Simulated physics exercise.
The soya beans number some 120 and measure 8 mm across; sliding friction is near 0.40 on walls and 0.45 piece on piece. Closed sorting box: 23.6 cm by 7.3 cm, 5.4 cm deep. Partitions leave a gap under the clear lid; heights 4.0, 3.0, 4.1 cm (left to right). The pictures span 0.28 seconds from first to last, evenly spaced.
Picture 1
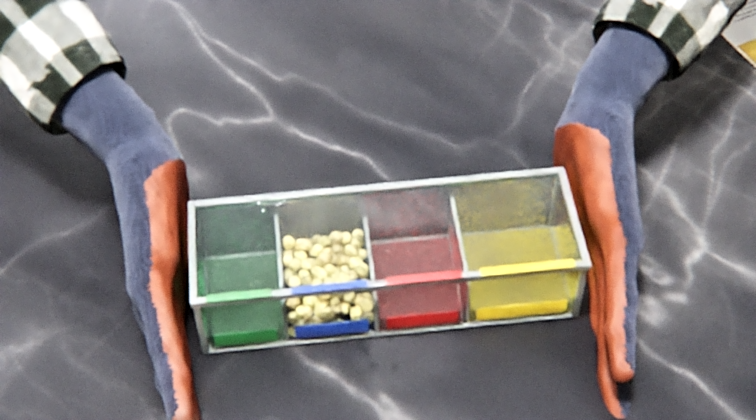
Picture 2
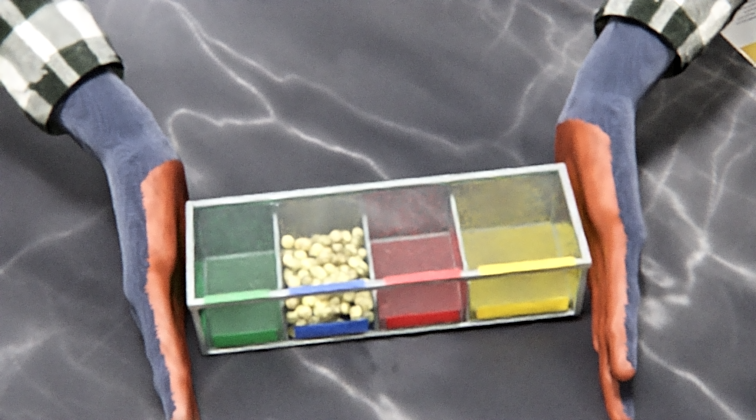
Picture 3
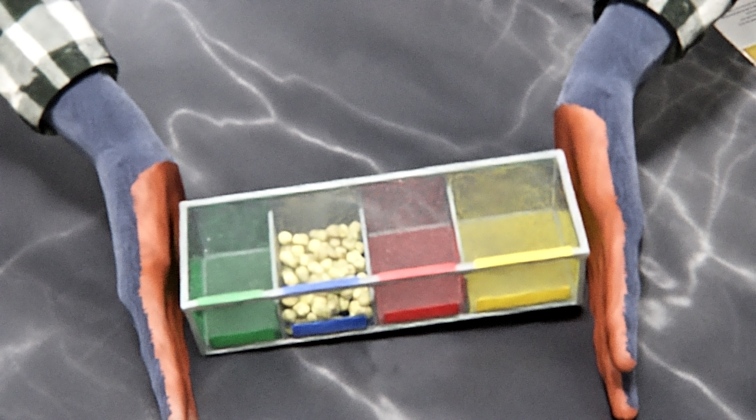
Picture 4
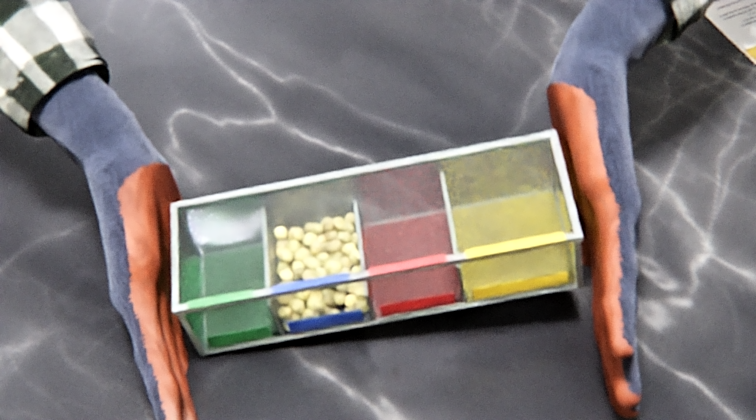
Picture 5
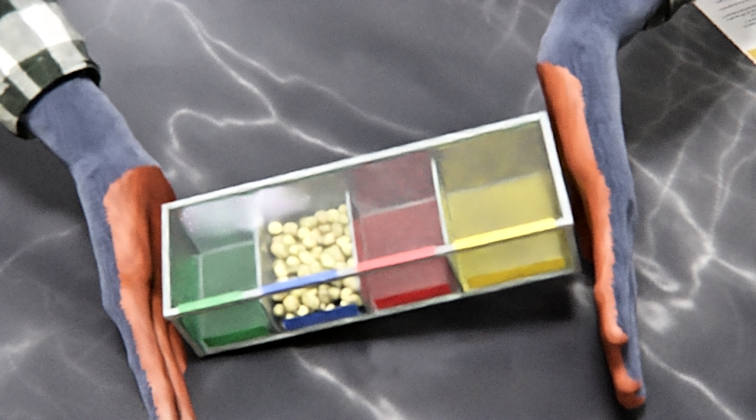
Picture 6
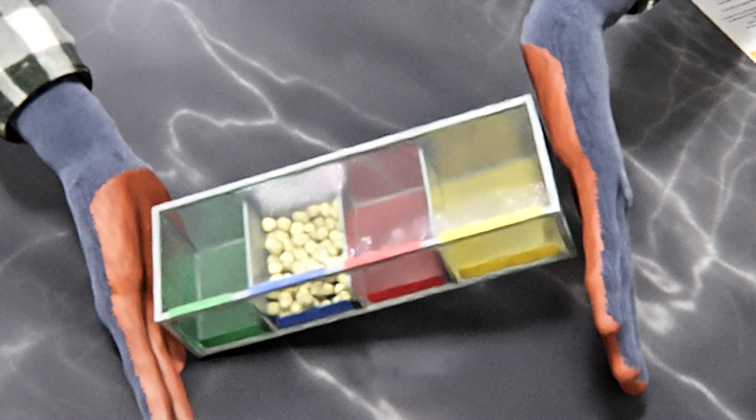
The clip shows two hands holding a clear-lidded sorting box with green, blue, red and yellow compartments, pale beans in the blue one, and gradually tilting it so the left side lowers and the right side rises.
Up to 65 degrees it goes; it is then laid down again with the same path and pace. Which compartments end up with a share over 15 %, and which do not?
Red compartment: Fails to beat the threshold; blue compartment: Beats the threshold; green compartment: Fails to beat the threshold; yellow compartment: Fails to beat the threshold.
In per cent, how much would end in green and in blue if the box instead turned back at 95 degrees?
Shares after the change: Green 25, blue 75, per cent.
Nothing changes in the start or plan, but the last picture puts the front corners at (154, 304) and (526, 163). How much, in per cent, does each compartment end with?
Red 0, blue 100, green 0, yellow 0.
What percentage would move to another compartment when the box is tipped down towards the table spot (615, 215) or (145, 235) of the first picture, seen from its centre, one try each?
Roughly 15 per cent on the first try and 0 per cent on the second.
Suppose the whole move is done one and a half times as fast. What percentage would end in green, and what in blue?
My answer: Green gets 5 %, while blue gets 95 %.
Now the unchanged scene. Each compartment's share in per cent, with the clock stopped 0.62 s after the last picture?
Red = 0, blue = 100, green = 0, yellow = 0 (percent).
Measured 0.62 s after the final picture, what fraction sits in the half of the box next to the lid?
Around 10 %.
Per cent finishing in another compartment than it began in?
About 0 %.
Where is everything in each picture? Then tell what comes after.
Box tilt 0 degrees, front corners at (197, 300) and (583, 263); blue 100 %, in the first frame.
Box tilt 1 degrees, front corners at (195, 302) and (583, 260), in the second frame.
Box tilt 5 degrees, front corners at (189, 304) and (581, 250), lowest corner left front, in the third frame.
Box tilt 10 degrees, front corners at (180, 307) and (574, 234), lowest corner left front, in the fourth frame.
Box tilt 15 degrees, front corners at (171, 311) and (565, 220), lowest corner left front, in the fifth frame.
Box tilt 20 degrees, front corners at (163, 316) and (552, 207), lowest corner left front; blue 100 %, in the sixth frame.
Then, 0.62 s after the last picture, tilt 63 degrees; blue 100 %.
Then, 1.04 s after the last picture, tilt 26 degrees; blue 100 %.
Then, 1.53 s after the last picture, tilt 0 degrees; blue 100 %.
In the end, red 0 %, blue 100 %, green 0 %, yellow 0 %.
